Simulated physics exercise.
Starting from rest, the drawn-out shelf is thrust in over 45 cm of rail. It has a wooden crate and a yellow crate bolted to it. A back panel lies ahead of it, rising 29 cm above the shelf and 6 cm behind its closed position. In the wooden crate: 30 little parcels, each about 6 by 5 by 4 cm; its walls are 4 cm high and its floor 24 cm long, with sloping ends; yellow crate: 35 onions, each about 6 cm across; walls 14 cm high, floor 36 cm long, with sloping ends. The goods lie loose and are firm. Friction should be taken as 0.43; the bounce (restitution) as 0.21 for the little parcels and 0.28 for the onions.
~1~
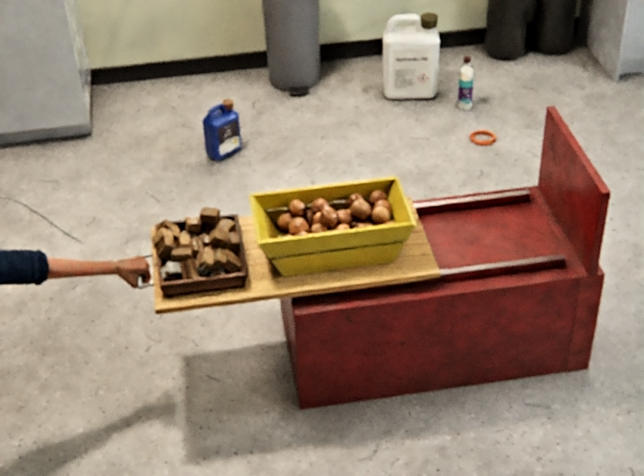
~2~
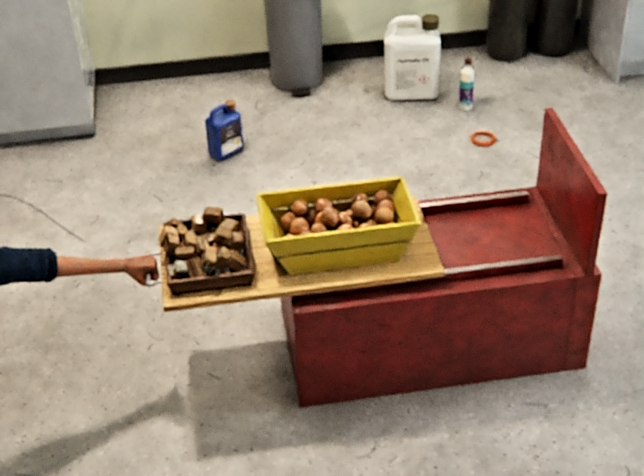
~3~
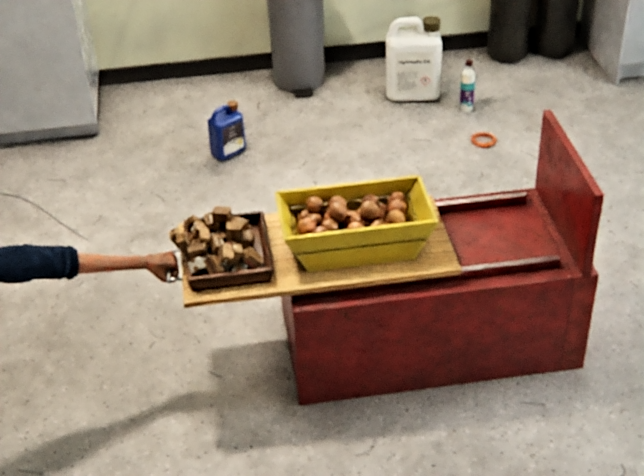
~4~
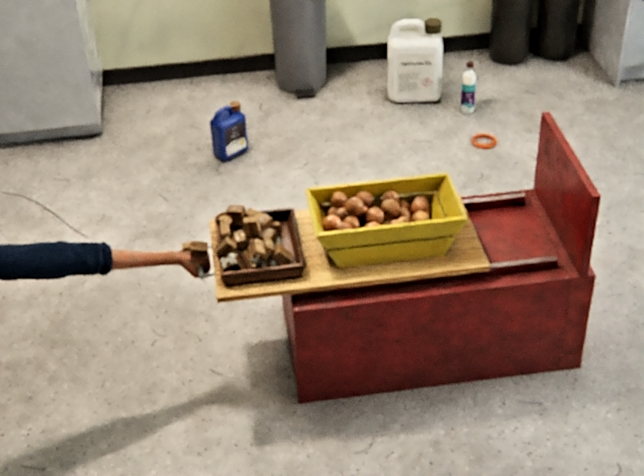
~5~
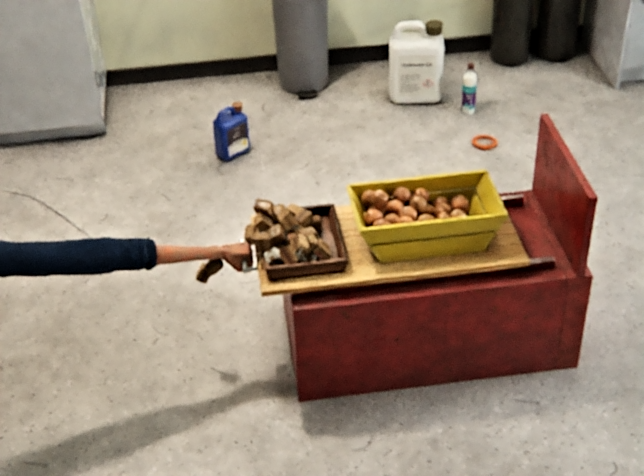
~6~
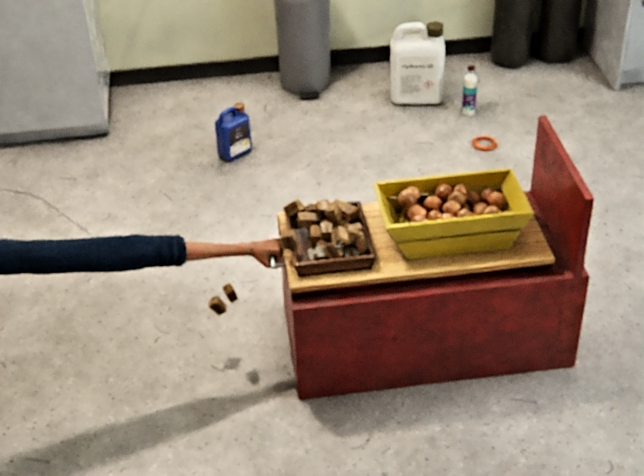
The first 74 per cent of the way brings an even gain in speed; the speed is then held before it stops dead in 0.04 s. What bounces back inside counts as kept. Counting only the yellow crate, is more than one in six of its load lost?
No.
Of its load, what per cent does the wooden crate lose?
For the wooden crate, 35 percent.
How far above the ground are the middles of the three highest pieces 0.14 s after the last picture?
Roughly 72 centimetres.
Then, 0.14 s after the last picture, wooden crate 22 in, 8 out and yellow crate 35 in, 0 out.
Then, 0.37 s after the last picture, wooden crate 20 in, 10 out and yellow crate 34 in, 1 out.
Outcome (0.80 s after the last picture), wooden crate 20 in, 10 out and yellow crate 34 in, 1 out. Asked share, 1 of 35, 3 per cent.
